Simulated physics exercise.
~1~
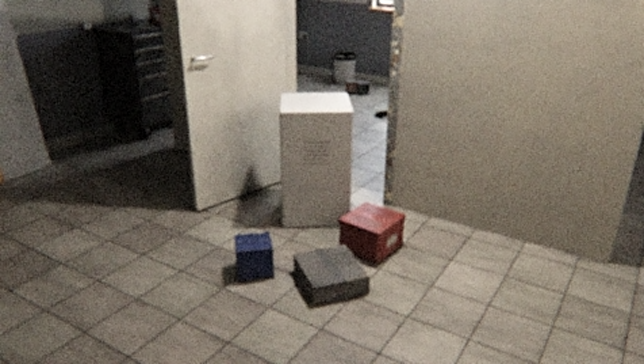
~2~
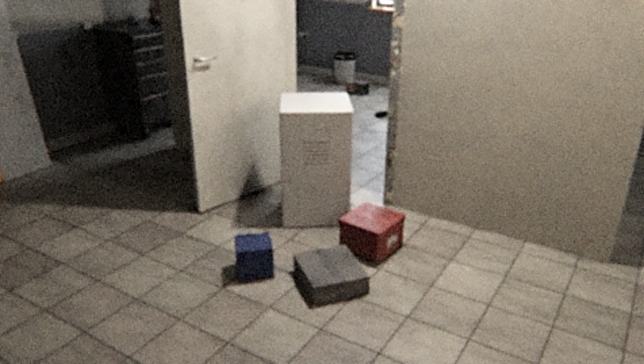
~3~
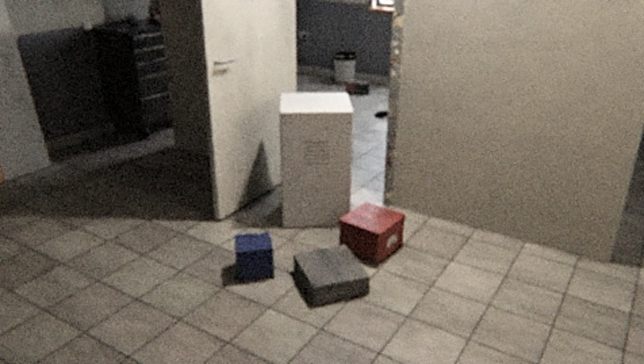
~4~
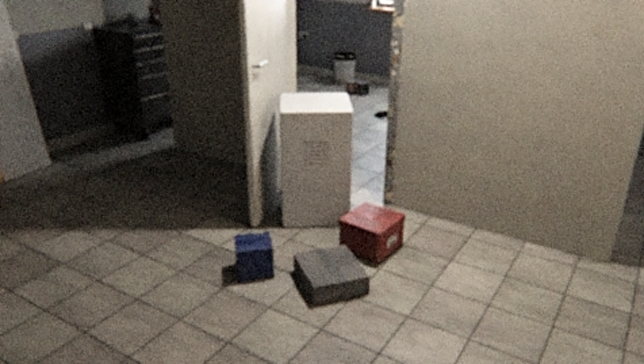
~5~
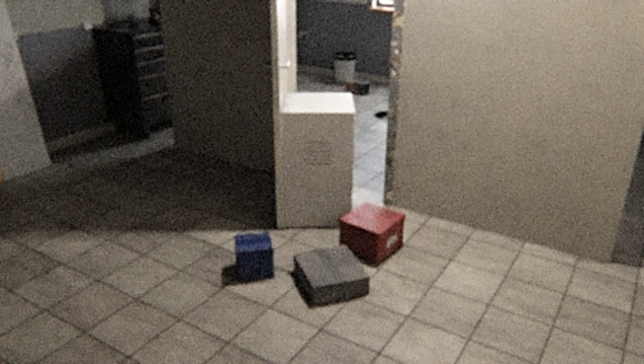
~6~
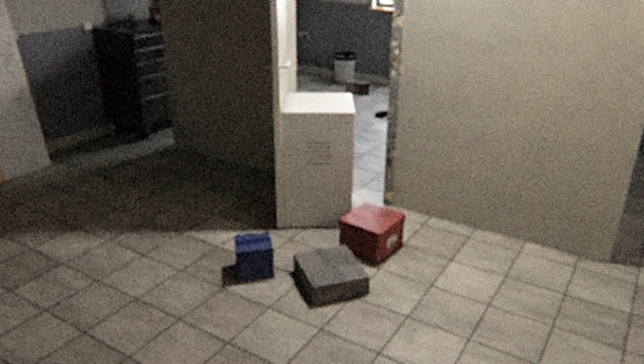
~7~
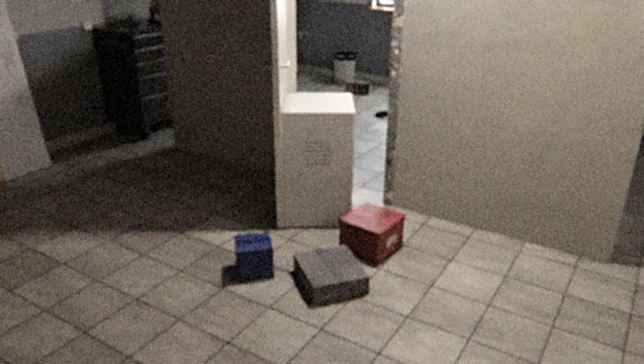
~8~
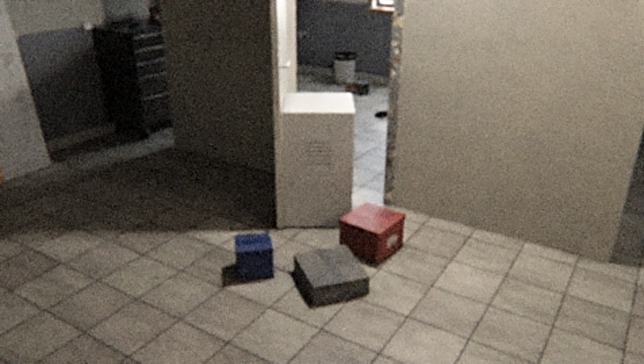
To begin with, a pale door stands wide open beside a tall white appliance in a dim room, with a blue parcel, a grey parcel and a red tote on the tiled floor in front. The door stays nearly still at first, then swings to the right towards the appliance, showing less and less of its face. It narrows to a thin edge as it reaches the appliance, which shifts very slightly. There the door stops, short of closing. It remains partly open against the appliance, and the three smaller items have not moved.
